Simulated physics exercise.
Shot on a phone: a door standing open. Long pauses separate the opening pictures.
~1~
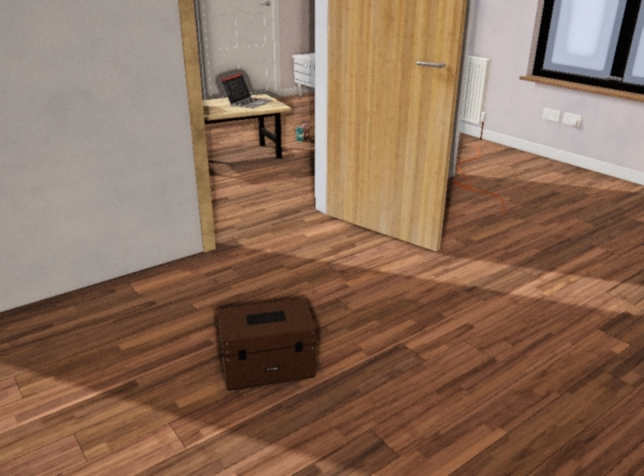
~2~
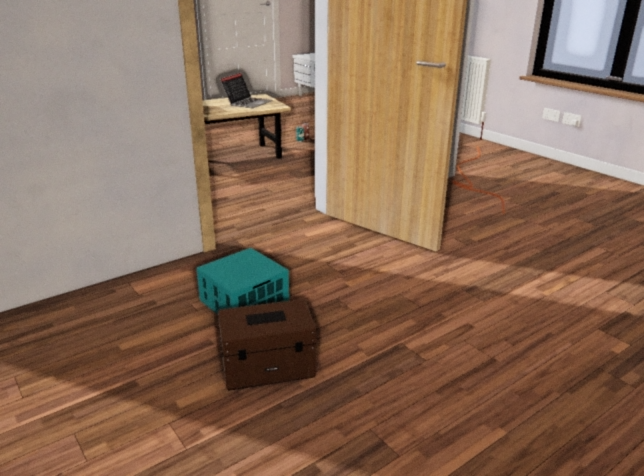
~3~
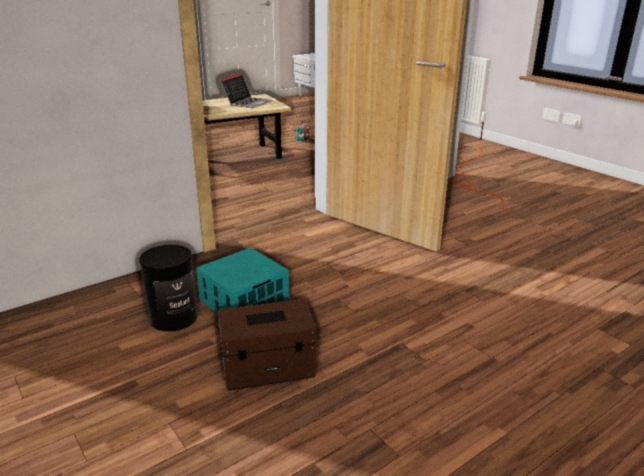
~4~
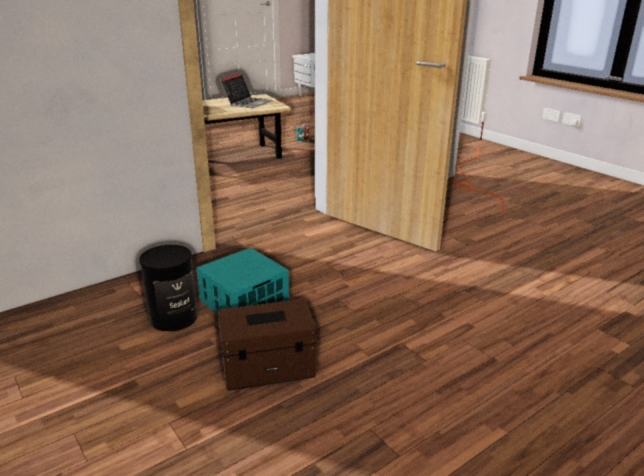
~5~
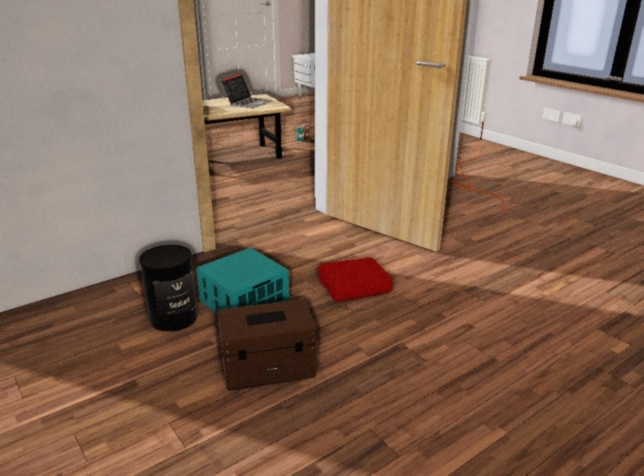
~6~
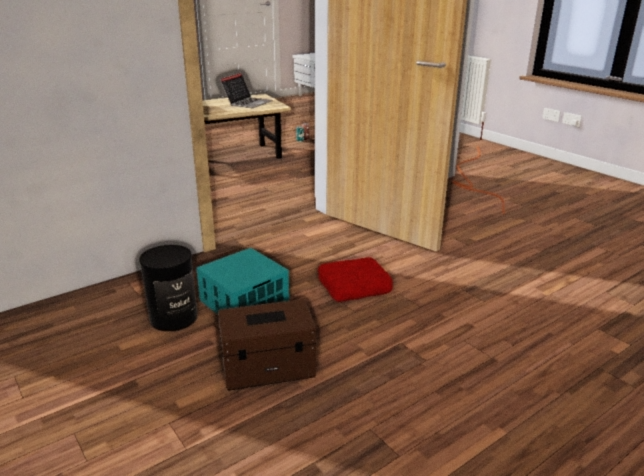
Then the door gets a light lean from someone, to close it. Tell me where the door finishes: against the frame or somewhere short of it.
You can tell the door fits into the frame okay.
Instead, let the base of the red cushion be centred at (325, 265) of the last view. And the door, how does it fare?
Then it gets caught partway.
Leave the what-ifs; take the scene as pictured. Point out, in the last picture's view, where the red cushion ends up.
End position, last frame: About (316, 292).
Then, 0.60 s later than the last frame, door 74° open.
Then, 0.80 s later than the last frame, door 56° open; red cushion moved a little near (324, 288).
Then, 0.90 s later than the last frame, door 49° open; red cushion moved about its own width near (318, 291); turquoise crate moved a little.
Then, 1.30 s later than the last frame, door 14° open; red cushion moved about its own width near (316, 292); turquoise crate moved a little; black pail moved a little.
When it is over, door 0° open; moved from the start, red cushion; the other 3 as before. End places, in pixels of the last picture, red cushion near (316, 292).
